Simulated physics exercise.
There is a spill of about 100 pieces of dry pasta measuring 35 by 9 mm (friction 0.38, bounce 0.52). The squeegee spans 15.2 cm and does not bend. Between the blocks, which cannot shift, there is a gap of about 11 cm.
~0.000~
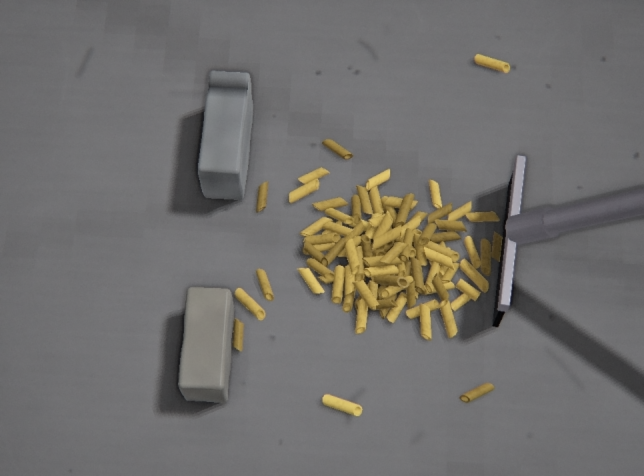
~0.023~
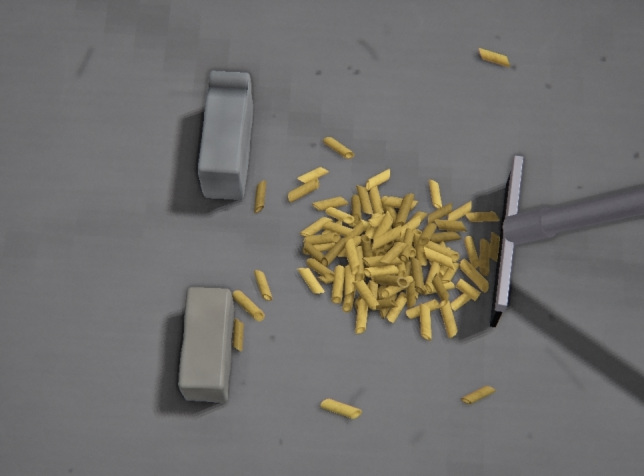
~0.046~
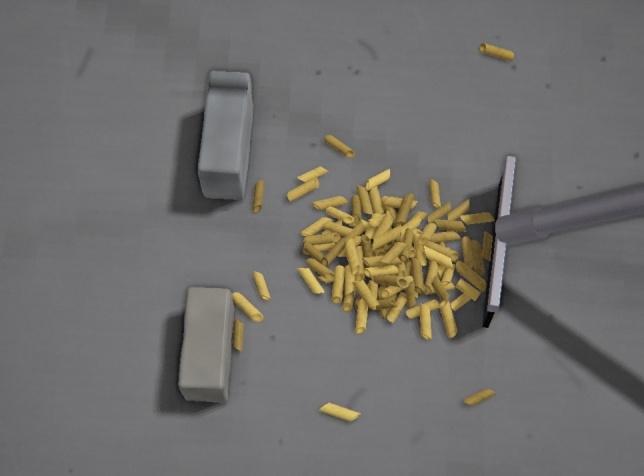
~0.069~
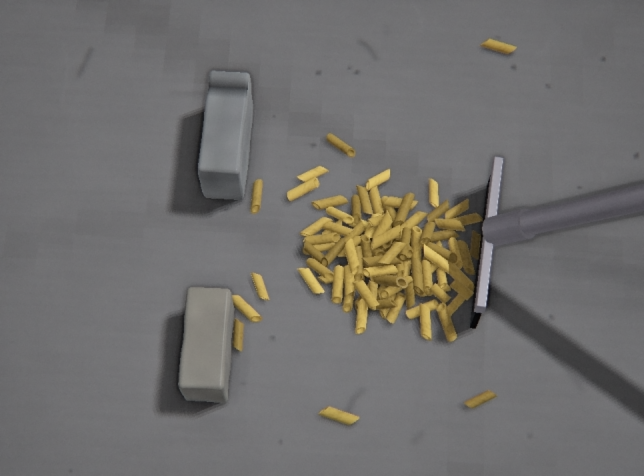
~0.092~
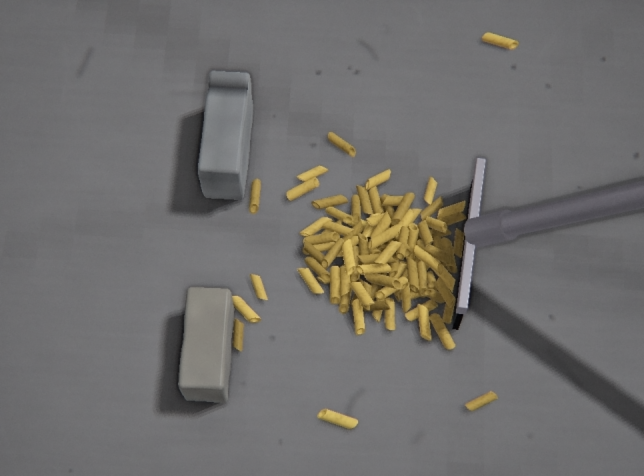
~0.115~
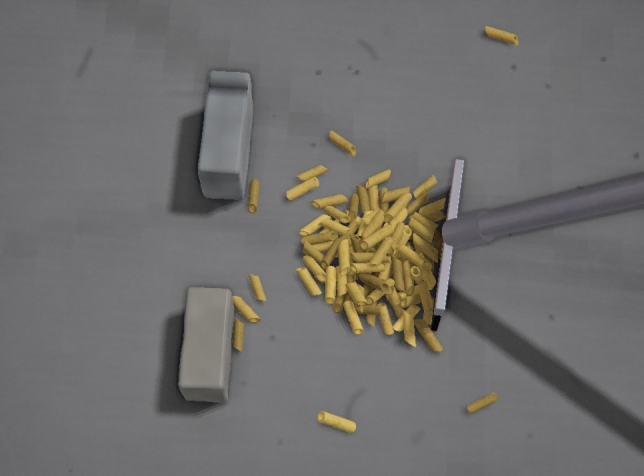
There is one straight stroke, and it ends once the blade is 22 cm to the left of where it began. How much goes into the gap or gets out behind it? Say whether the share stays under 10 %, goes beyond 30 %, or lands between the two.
The share goes beyond 30 %.
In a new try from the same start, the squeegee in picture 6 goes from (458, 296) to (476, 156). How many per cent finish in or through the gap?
Gap share: 40 in a hundred.
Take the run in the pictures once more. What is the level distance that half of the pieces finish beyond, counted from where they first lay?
That comes to roughly 18 cm.
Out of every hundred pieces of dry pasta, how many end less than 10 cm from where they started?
I'd guess close to 15 per cent.
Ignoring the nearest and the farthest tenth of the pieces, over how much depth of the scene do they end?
24 cm.
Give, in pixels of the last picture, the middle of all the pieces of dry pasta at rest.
Centre at rest: Roughly (244, 249).
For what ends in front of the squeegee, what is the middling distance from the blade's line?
About 5 cm.
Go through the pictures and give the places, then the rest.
Squeegee from (504, 305) to (519, 164); moved 0.0 cm; 0 pieces shifted; middle of the spill at (394, 253); block at (205, 337); block at (224, 120), in the first picture.
Squeegee from (501, 305) to (517, 165); moved 0.2 cm; 1 pieces shifted; middle of the spill at (394, 253), in the second picture.
Squeegee from (493, 306) to (509, 165); moved 1.0 cm; 8 pieces shifted; middle of the spill at (394, 253), in the third picture.
Squeegee from (480, 307) to (497, 166); moved 2.1 cm; 21 pieces shifted; middle of the spill at (393, 253), in the fourth picture.
Squeegee from (462, 308) to (479, 167); moved 3.8 cm; 54 pieces shifted; middle of the spill at (389, 252), in the fifth picture.
Squeegee from (439, 309) to (458, 168); moved 5.9 cm; 78 pieces shifted; middle of the spill at (383, 251); block at (205, 337); block at (224, 120). Its speed is about 0.90 m/s, heading 7 degrees towards the viewer, in the sixth picture.
Then, at 0.27 s, squeegee 20 cm from its start, spill 20 cm wide; held up before the blocks 95 %.
Then, at 0.42 s, squeegee 23 cm from its start, spill 26 cm wide; in or through the gap 40 %, round the near block 5 %, held up before the blocks 55 %.
Then, at 0.55 s, squeegee 23 cm from its start, spill 27 cm wide; in or through the gap 40 %, round the near block 5 %, held up before the blocks 55 %.
At rest (2.9 s), in or through the gap 40 %, round the near block 5 %, round the far block 0 %, held up before the blocks 50 %.
